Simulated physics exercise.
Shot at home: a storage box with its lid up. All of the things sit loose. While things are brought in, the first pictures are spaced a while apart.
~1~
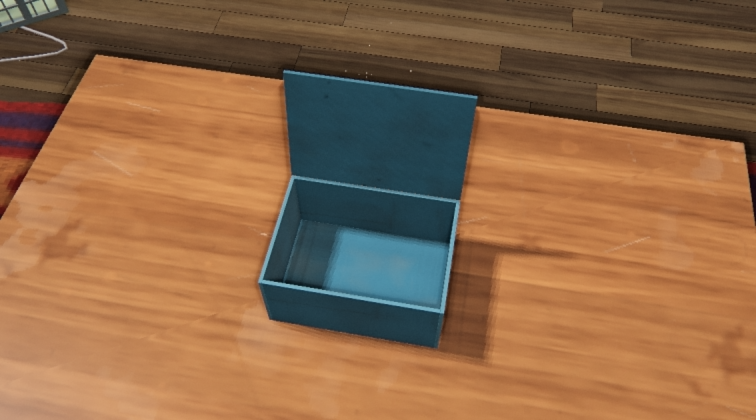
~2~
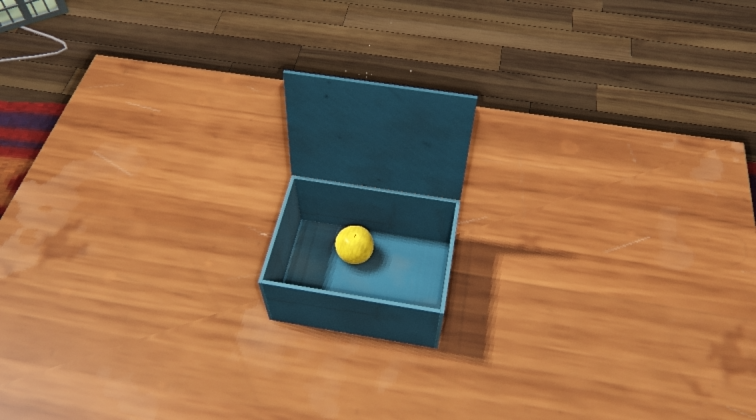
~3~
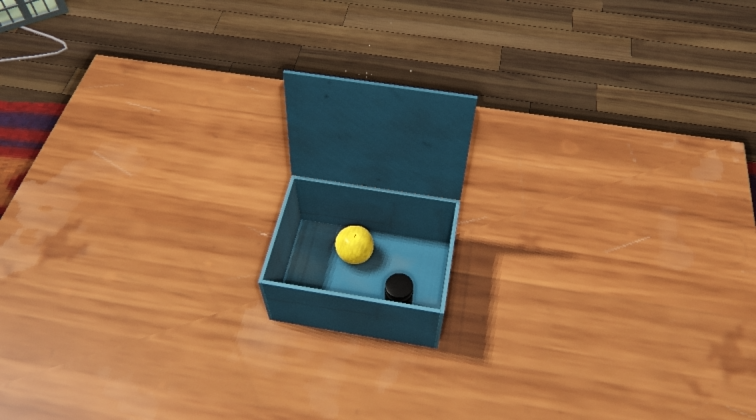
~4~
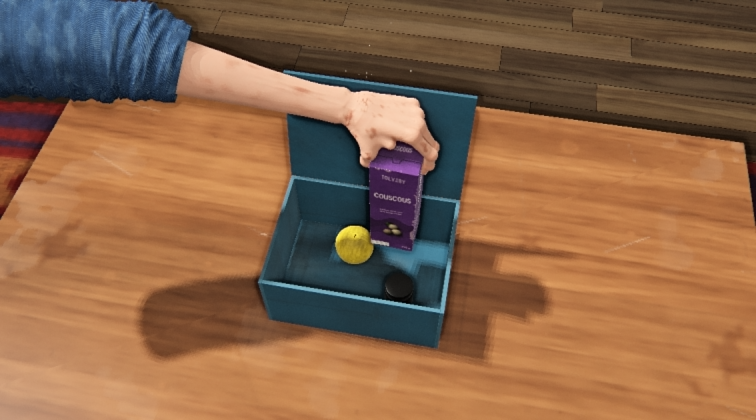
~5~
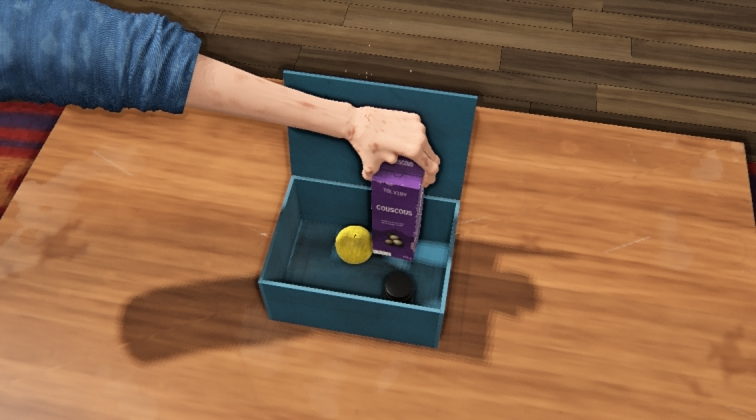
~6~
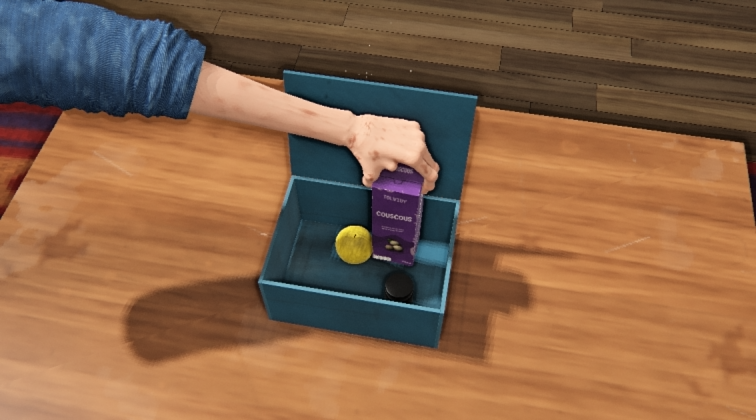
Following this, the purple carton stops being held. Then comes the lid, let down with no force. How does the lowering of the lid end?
Can't come down.
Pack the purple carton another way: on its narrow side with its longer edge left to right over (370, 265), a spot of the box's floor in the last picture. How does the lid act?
Well, in that case it fits down fine.
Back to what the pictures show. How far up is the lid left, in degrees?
Close to 25 degrees.
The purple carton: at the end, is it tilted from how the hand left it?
Observation: The purple carton tilts over.
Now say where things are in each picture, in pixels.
In the first frame, the last thing is not in view yet.
In the second frame, the last thing is not in view yet; yellow apple (355, 245).
In the third frame, the last thing is not in view yet; yellow apple (355, 245).
The fourth frame shows on its way; purple carton (397, 197); yellow apple (355, 245).
The fifth frame shows on its way; purple carton (398, 208); yellow apple (355, 245).
The sixth frame shows put in, still held; purple carton (398, 214); yellow apple (355, 245).
Then, 1.00 s later than the last frame, lid starting down; purple carton moved about its own width near (397, 238).
Then, 1.70 s later than the last frame, lid 54° above the rim; purple carton tilted by 4° near (395, 242).
Then, 2.10 s later than the last frame, lid 29° above the rim; purple carton tilted by 33° near (393, 260); black shaker tilted by 10°.
When it is over, lid 23° above the rim; lying over in the box, purple carton; left askew, black shaker; yellow apple as before. End places, in pixels of the last picture, purple carton near (393, 255).
